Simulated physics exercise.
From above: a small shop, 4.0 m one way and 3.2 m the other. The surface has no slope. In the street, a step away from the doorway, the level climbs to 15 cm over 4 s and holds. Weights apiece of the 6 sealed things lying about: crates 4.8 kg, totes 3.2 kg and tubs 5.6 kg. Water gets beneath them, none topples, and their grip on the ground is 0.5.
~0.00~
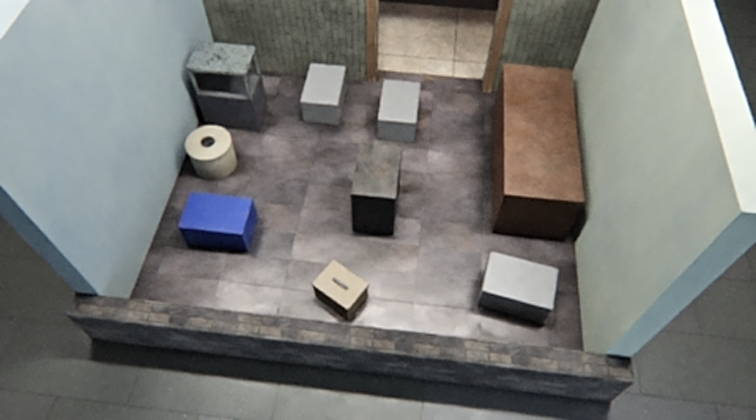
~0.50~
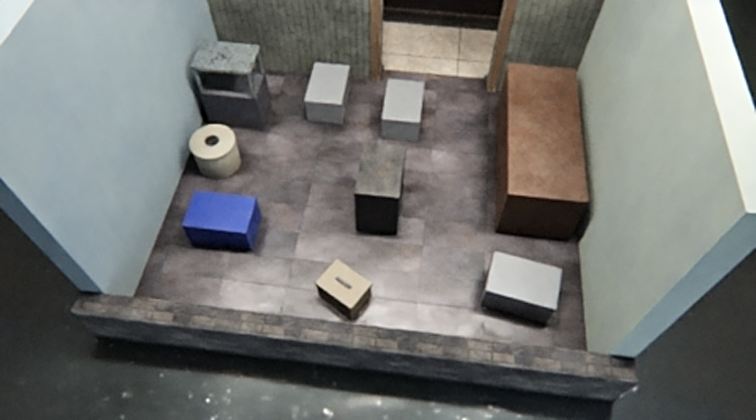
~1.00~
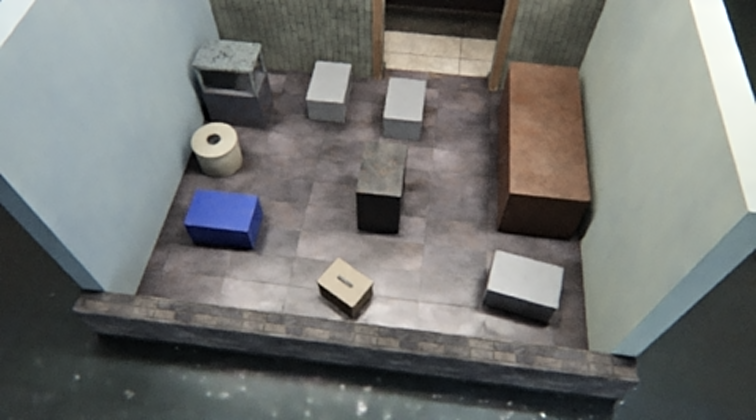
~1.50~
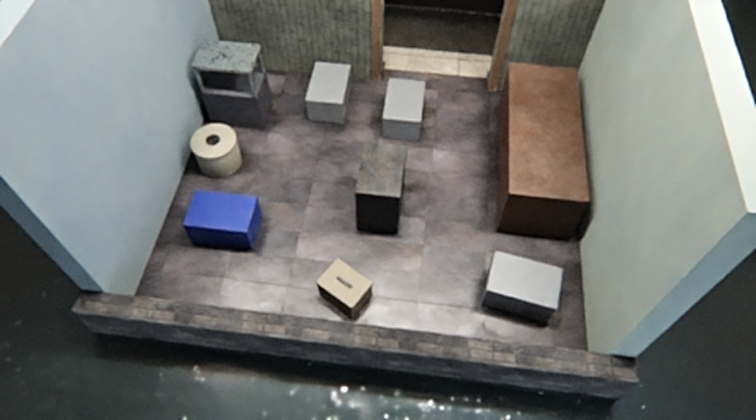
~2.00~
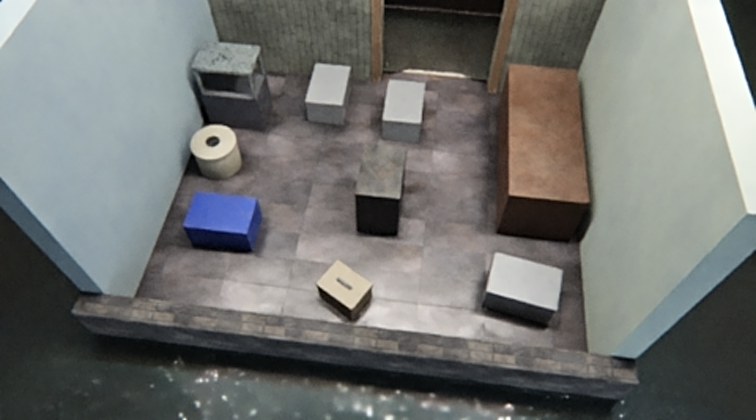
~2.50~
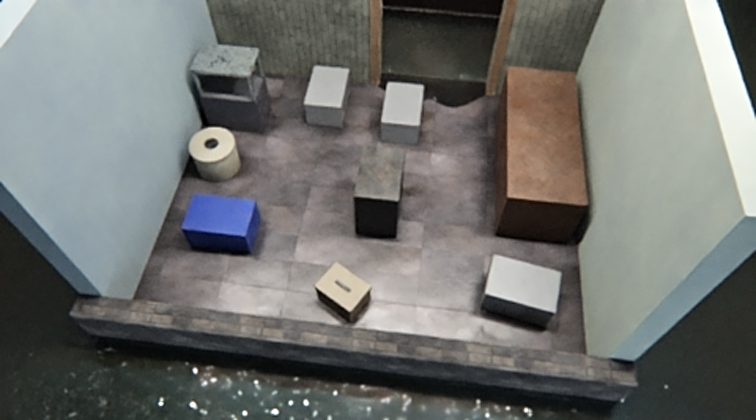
A small shop with pale side walls and a grey tiled floor is seen from above, its doorway at the back. A blue box and a cream cylinder sit at left, a small tan box at front, grey and dark blocks around them, and a long brown counter at right. After a slight shift in view, dark water spreads outside and creeps through the doorway, while everything inside stays put.
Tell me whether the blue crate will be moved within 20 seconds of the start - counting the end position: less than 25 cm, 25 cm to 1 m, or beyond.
Blue crate moves a short way.
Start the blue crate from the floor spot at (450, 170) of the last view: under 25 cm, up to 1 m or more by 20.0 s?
It gets carried off.
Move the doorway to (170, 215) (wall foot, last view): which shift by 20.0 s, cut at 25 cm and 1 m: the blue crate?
Then the blue crate ends far away.
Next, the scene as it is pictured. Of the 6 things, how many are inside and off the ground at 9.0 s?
At that moment 5.
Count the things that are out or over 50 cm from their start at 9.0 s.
3 of them.
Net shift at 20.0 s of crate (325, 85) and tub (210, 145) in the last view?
In that order: 80 cm, 120 cm.
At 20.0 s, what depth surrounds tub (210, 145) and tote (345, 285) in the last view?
About 13 and 12 cm.
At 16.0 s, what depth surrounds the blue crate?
Roughly 10 cm.
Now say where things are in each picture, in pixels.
In the first frame, the blue crate at (216, 213) rests on the ground; 0.0 m2 under water; 0 of 6 have shifted.
In the second frame, the blue crate at (220, 211) rests on the ground; water covers 0.0 m2; 0 of 6 have shifted.
In the third frame, the blue crate at (221, 210) rests on the ground; water covers 0.0 m2; 0 of 6 have shifted.
In the fourth frame, the blue crate at (221, 211) rests on the ground; water covers 0.0 m2; 0 of 6 have shifted.
In the fifth frame, the blue crate at (221, 212), on the bottom; water covers 0.0 m2; 0 of 6 have shifted.
In the sixth frame, the blue crate at (219, 214) rests on the ground; water covers 0.2 m2; 0 of 6 have shifted.
After 4.0 s the blue crate is near (219, 214), 0.0 m from its start, aground; 0 afloat.
After 9.0 s the blue crate is near (182, 266), 0.6 m from its start, afloat; 5 afloat.
After 16.0 s the blue crate is near (319, 203), 0.9 m from its start, afloat; 6 afloat.
After 20.0 s the blue crate is near (284, 181), 0.7 m from its start, afloat; 6 afloat.
